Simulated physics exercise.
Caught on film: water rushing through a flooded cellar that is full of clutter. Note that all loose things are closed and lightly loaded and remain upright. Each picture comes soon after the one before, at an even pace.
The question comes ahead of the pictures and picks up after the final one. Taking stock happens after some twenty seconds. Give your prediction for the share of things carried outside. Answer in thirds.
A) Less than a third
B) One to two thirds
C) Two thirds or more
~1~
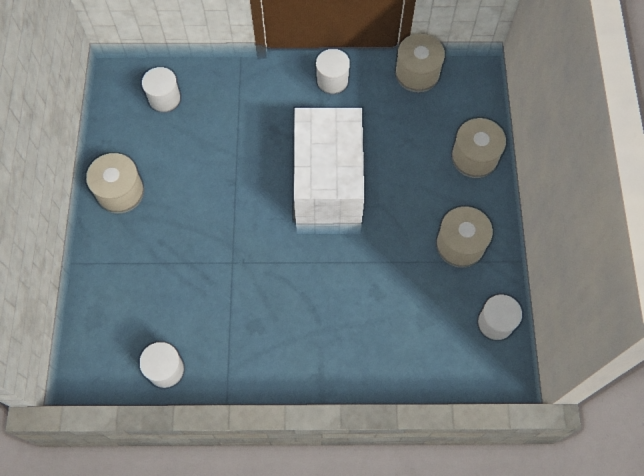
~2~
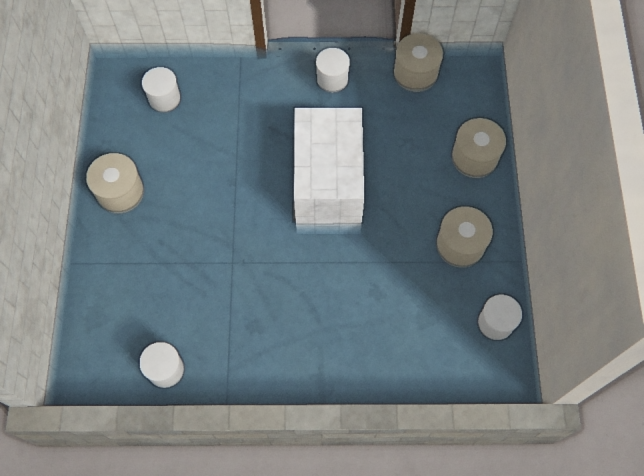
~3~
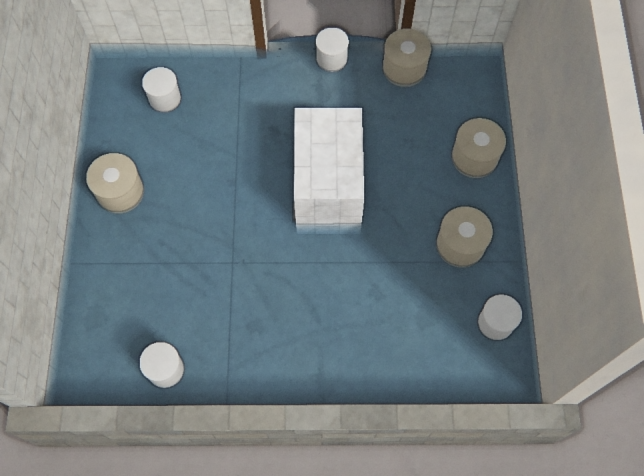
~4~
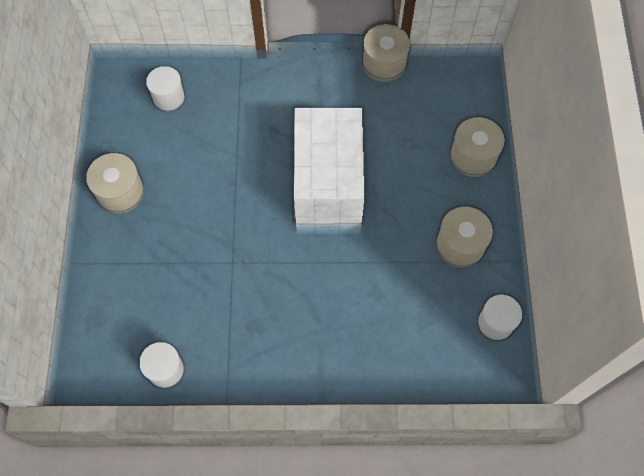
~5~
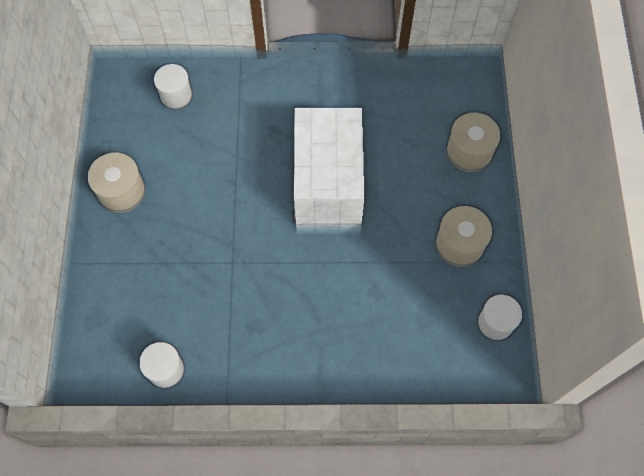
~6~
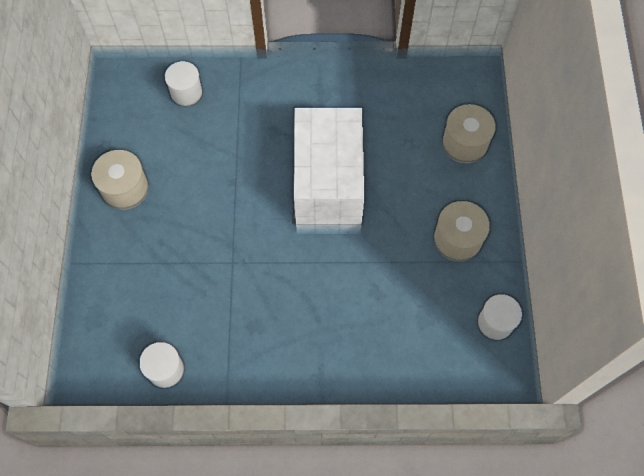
Option C: Two thirds or more.
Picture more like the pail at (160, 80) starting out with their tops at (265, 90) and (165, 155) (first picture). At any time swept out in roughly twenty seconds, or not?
The first copy is swept away and the second is swept away.
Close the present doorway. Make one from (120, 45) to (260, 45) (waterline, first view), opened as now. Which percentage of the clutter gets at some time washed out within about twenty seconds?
I'd put it near 50 per cent.
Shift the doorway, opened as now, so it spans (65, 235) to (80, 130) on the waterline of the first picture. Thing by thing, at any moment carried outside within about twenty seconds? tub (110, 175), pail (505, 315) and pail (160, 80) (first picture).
Outcome for each, in the order asked: Flushed / not flushed / flushed.
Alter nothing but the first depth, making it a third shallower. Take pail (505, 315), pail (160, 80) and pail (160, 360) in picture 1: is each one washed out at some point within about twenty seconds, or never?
In order, held back, flushed away and held back.
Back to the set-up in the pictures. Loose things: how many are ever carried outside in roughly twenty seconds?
The count is 6.
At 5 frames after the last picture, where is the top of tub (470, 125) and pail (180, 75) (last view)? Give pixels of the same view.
Estimate: First at (456, 78), second at (228, 51), approximately.
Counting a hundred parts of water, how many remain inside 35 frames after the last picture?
I make it 44 per cent.
A moment on, 2 of 8 are out; 6 afloat.
Next, 4 of 8 are out; 4 afloat.
Later, 6 of 8 are out; 2 afloat.
In the end, 6 of 8 are out; 2 afloat.
